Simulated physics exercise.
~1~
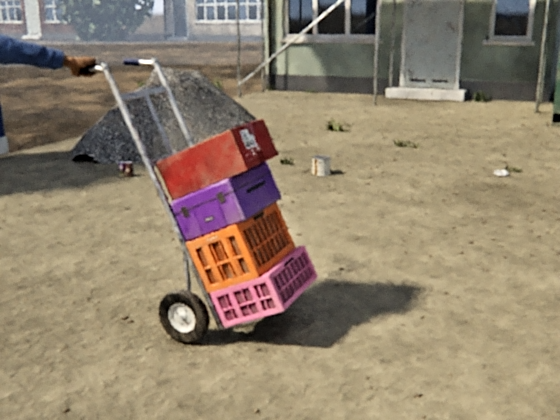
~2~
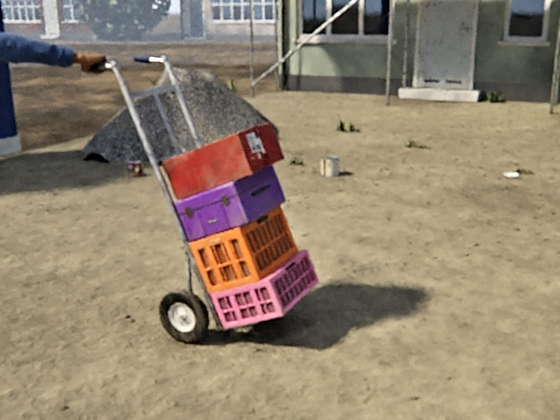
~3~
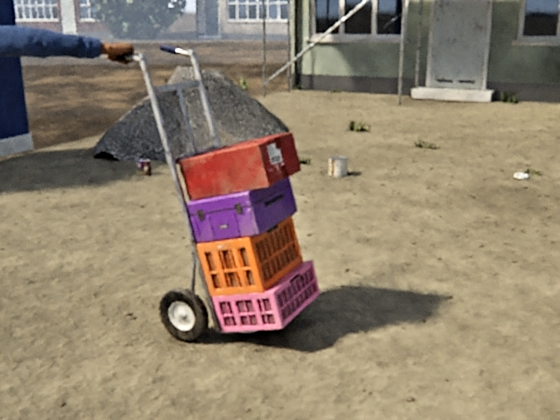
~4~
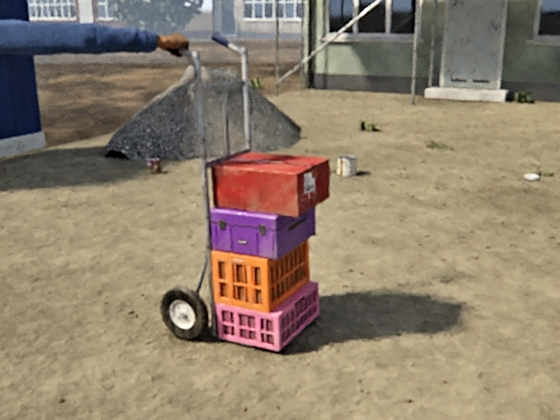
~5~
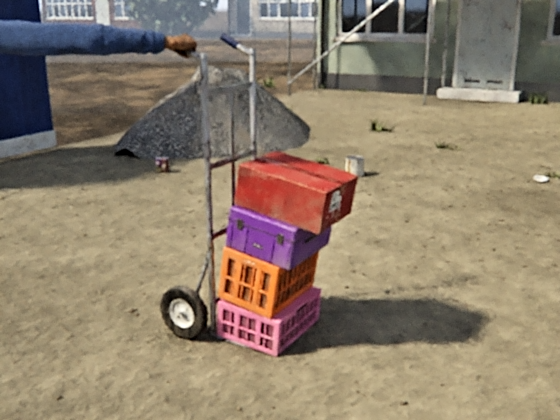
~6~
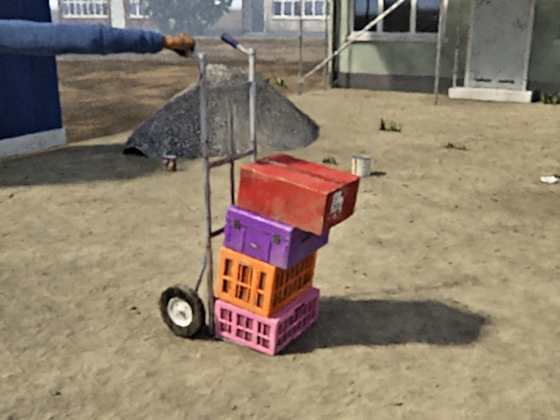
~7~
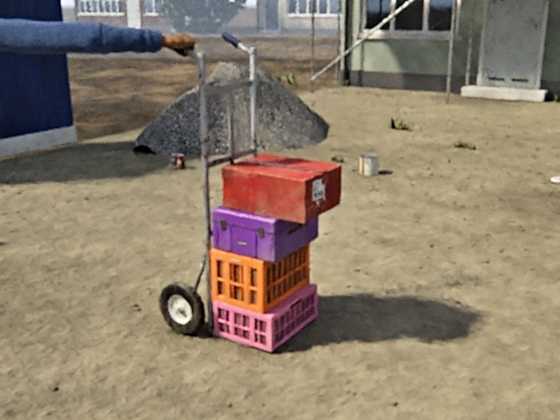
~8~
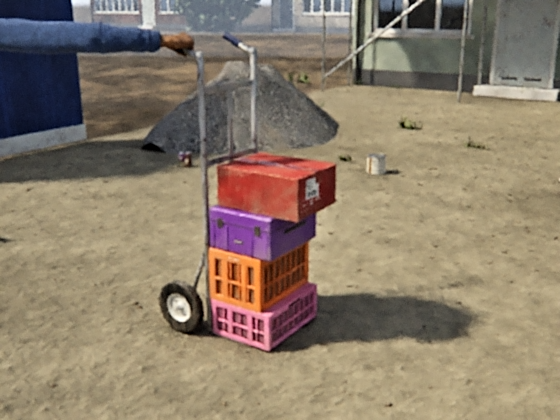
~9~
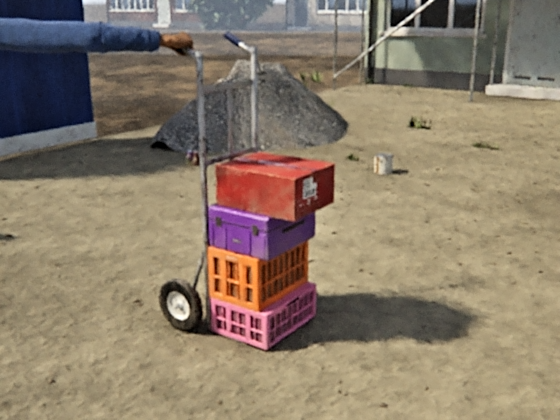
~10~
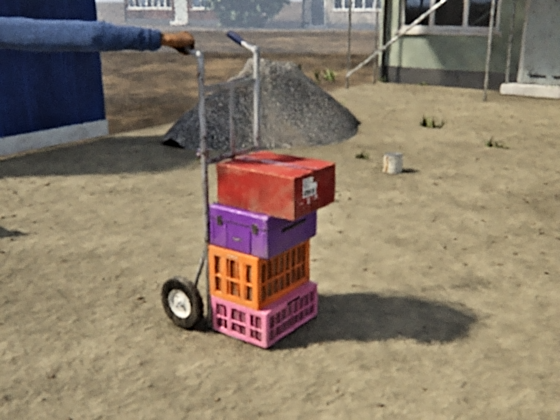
A loaded hand truck tips upright, its stacked boxes rock right, then settle back in place.
